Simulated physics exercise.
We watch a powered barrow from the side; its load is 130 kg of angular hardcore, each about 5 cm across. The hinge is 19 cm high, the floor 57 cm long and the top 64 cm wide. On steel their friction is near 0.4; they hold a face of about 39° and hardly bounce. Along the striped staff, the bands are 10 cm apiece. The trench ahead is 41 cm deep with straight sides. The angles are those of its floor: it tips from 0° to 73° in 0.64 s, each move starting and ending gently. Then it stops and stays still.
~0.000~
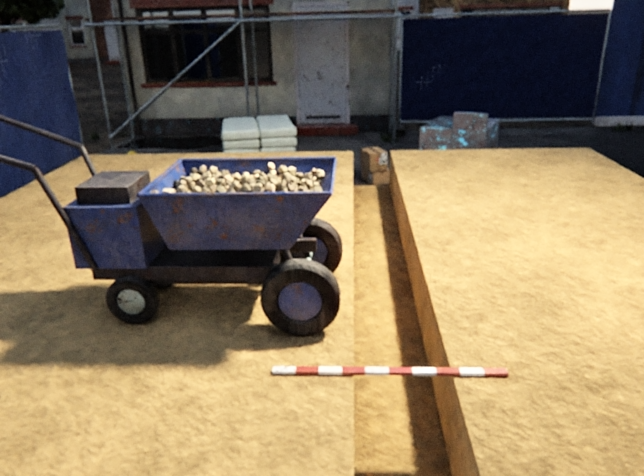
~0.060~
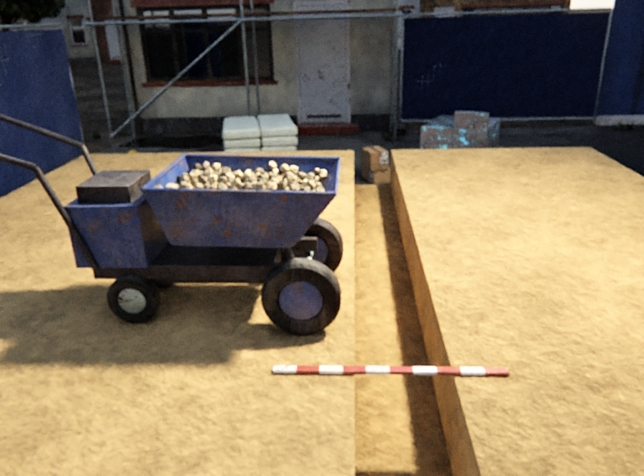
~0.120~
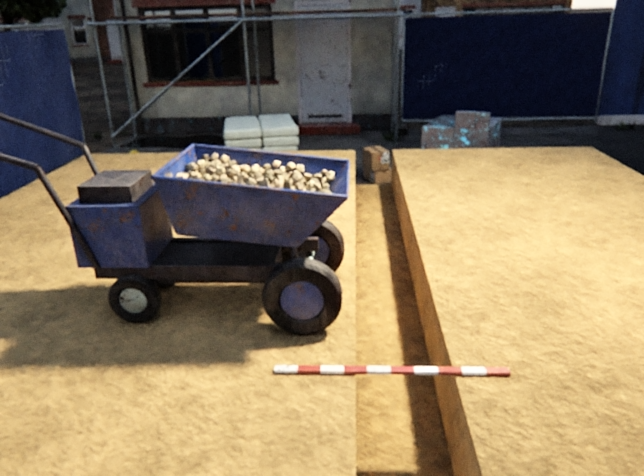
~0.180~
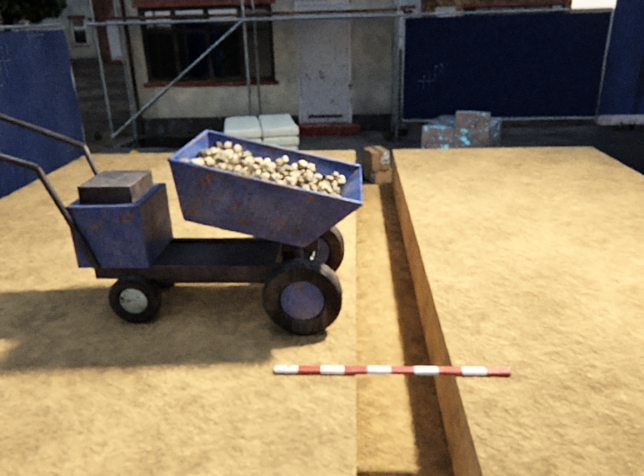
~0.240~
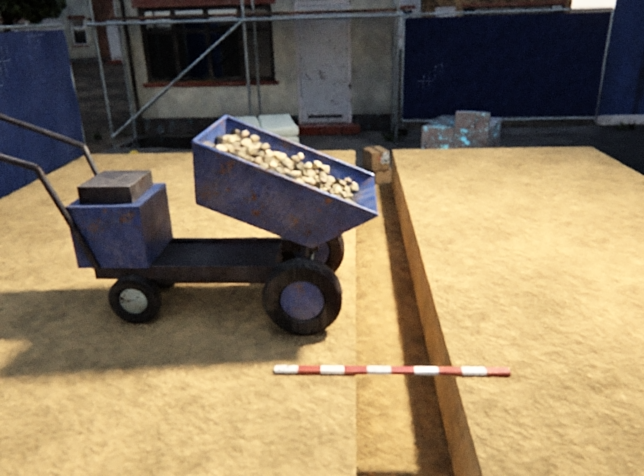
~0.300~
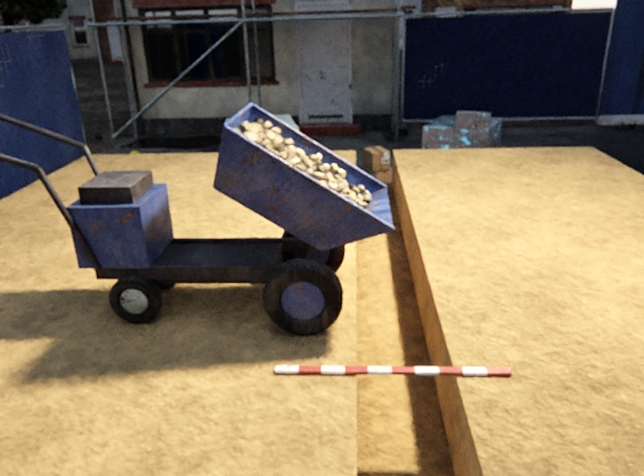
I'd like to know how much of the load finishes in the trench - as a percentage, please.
Somewhere near 38 per cent of it finishes in the trench.
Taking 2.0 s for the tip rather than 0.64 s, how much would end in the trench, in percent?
Then some 60 per cent would.
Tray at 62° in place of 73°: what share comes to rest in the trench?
It would be near 15 per cent.
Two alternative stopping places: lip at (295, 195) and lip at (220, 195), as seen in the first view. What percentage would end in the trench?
Around 65 and then 75 percent.
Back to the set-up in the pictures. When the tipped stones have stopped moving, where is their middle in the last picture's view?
Roughly at pixel (461, 300).
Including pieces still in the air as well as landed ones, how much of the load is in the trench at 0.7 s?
Some 5 per cent of the load by that point.
After 0.5 s the floor is at 62°; 100 % in the tray; the foremost stones are at (403, 248).
After 0.7 s the floor is at 73°; 74 % in the tray, 5 % in the trench, 22 % past the trench; the foremost stones are at (485, 301).
After 1.1 s the floor is at 73°; 22 % in the tray, 12 % in the trench, 66 % past the trench; the foremost stones are at (635, 305).
After 3.0 s the floor is at 73°; 1 % in the tray, 38 % in the trench, 61 % past the trench; the foremost stones are past the picture's edge.
